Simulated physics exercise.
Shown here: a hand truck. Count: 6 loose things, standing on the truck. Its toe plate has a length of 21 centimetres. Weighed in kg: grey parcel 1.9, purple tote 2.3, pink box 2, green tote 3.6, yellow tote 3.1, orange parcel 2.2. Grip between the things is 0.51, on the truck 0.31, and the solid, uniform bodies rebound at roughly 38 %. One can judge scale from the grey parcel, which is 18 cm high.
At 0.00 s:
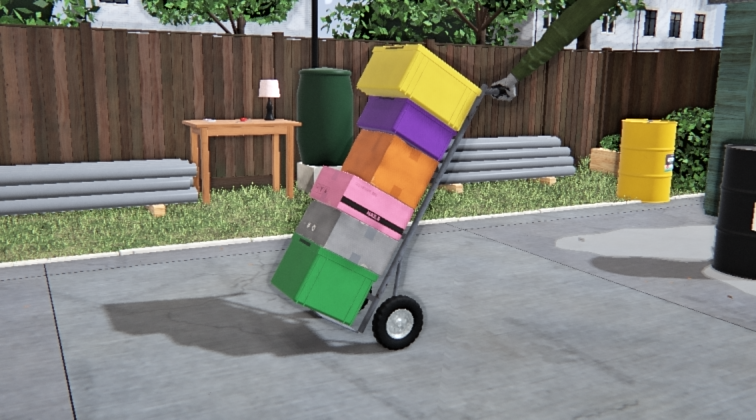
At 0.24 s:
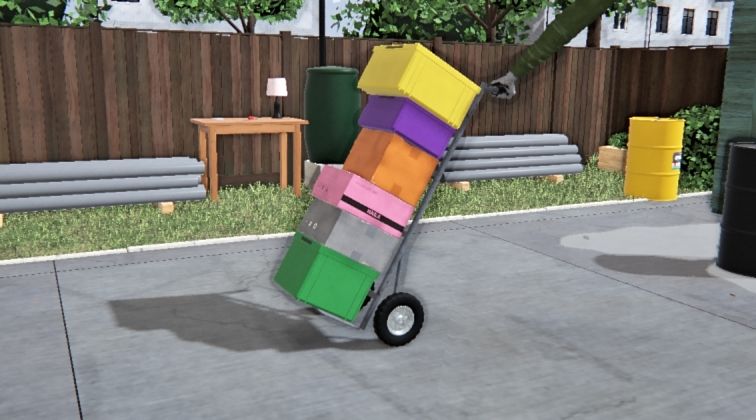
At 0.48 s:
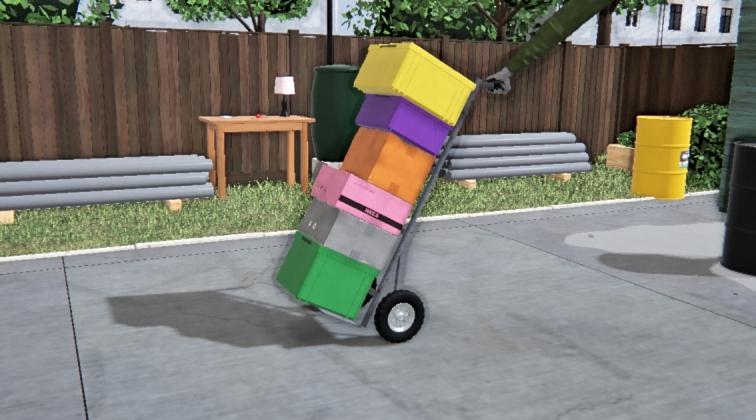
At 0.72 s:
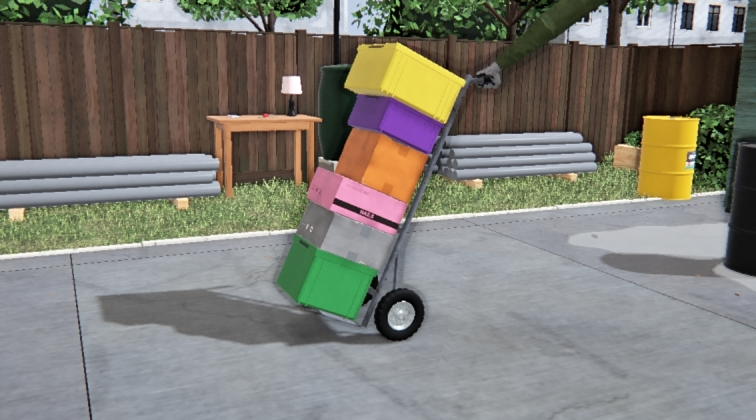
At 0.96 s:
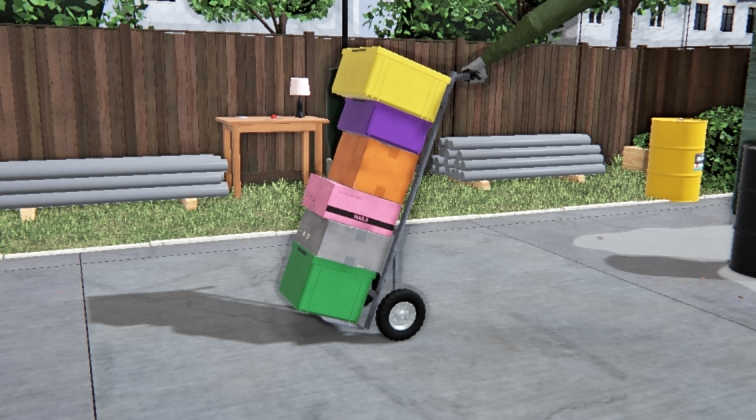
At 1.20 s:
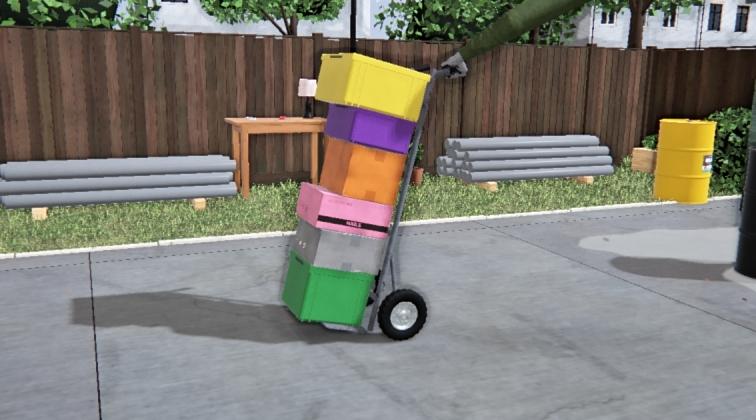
On a paved yard beside a wooden fence, a gloved hand gripped a tilted hand truck stacked with six colourful boxes, yellow on top and green at the bottom, and steadily raised it toward upright.
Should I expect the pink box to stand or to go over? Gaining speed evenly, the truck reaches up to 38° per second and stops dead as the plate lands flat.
Expect it to stand.
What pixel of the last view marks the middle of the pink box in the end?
End position: Roughly (322, 224).
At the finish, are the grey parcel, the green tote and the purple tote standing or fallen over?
Final state - grey parcel: Remains on its base; green tote: Remains on its base; purple tote: Goes over.
After 1.90 s, truck upright; pink box 8° off its base near (309, 225); yellow tote 8° off its base; purple tote 8° off its base.
After 2.90 s, truck upright; purple tote and yellow tote now dropped from the stack; orange parcel 68° off its base.
After 3.20 s, truck upright; orange parcel now dropped from the stack.
After 3.70 s, truck upright.
In the end (4.6 s), dropped from the stack and tipped over, purple tote, yellow tote and orange parcel; the other 3 under 10 cm from the start. At the end, from the last picture's camera, pink box near (322, 224).
